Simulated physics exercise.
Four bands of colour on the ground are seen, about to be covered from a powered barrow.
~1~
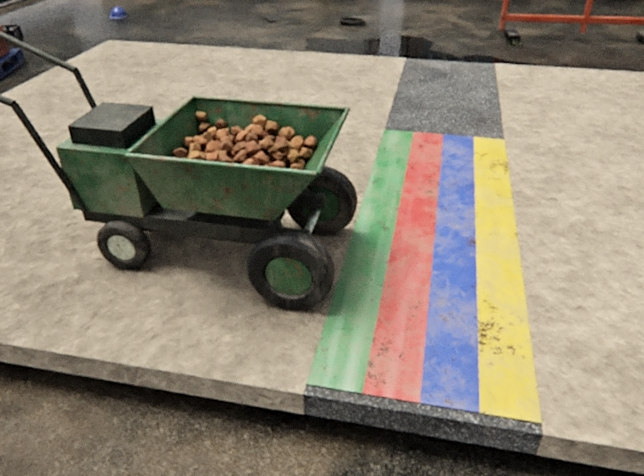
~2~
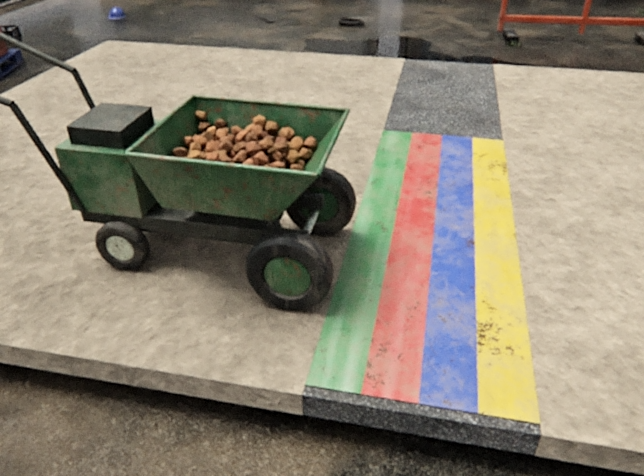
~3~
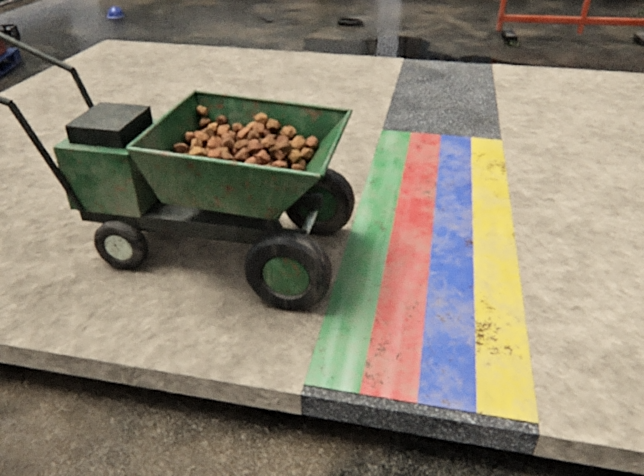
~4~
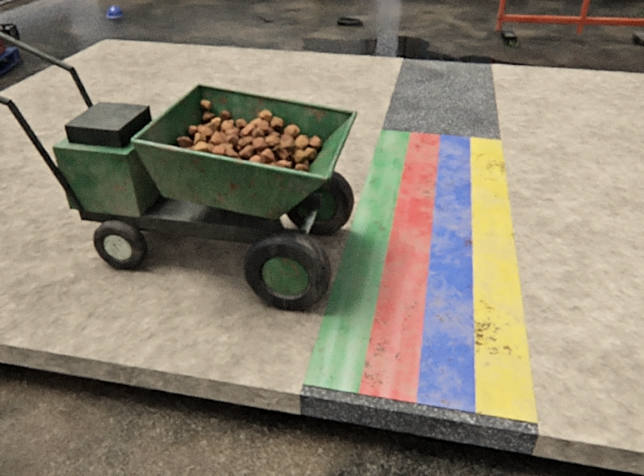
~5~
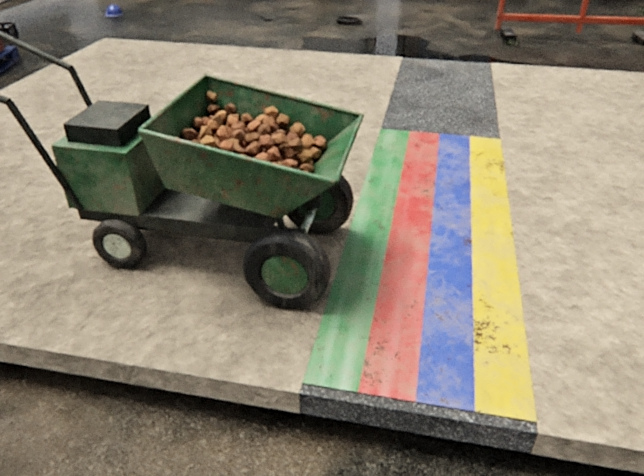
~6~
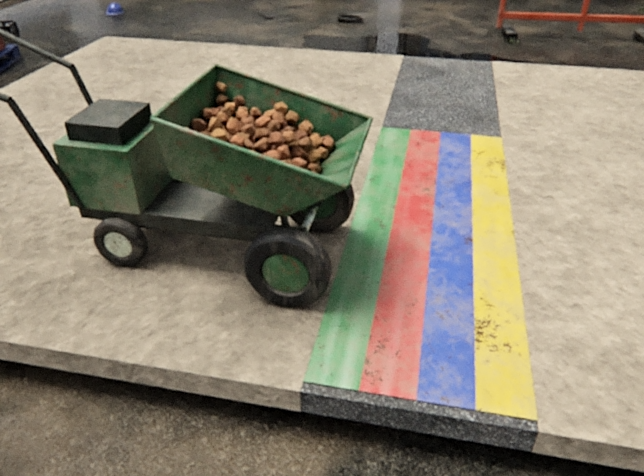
A green skip full of brown clods sits level on a wheeled barrow, beside green, red, blue and yellow bands on the ground to its right. The skip then starts to tilt, its rear edge rising gradually until it slopes clearly down toward the bands, the clods still inside and the wheels staying in place.
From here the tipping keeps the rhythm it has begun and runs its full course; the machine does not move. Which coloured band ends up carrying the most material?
The blue band.
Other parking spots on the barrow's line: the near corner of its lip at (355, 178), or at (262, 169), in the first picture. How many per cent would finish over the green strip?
First try: Some 0 %; second try: 20 %.
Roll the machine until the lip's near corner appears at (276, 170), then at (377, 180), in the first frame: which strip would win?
First attempt: That red strip. Second attempt: That yellow strip.
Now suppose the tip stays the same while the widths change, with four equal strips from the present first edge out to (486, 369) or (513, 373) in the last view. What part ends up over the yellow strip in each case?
Shares in turn: 30 %; 30 %.
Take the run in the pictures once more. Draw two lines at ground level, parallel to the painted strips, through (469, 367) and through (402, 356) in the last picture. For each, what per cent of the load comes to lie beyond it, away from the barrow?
In order: 40 percent, then 90 percent.
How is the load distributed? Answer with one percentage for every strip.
Green strip 0 %, red strip 20 %, blue strip 40 %, yellow strip 25 %.
Soon, skip tipped steeply; all in the skip.
A while on, skip tipped right over; most in the skip; a stray few over the red strip; a small part over the blue strip; a stray few over the yellow strip; a stray few falling.
Towards the end, skip tipped right over; a small part in the skip; about a quarter over the red strip; about a third over the blue strip; about a quarter over the yellow strip; a small part off the paint.
Finally, skip tipped right over; a small part in the skip; none over the green strip; about a quarter over the red strip; about half over the blue strip; about a quarter over the yellow strip; a small part off the paint.
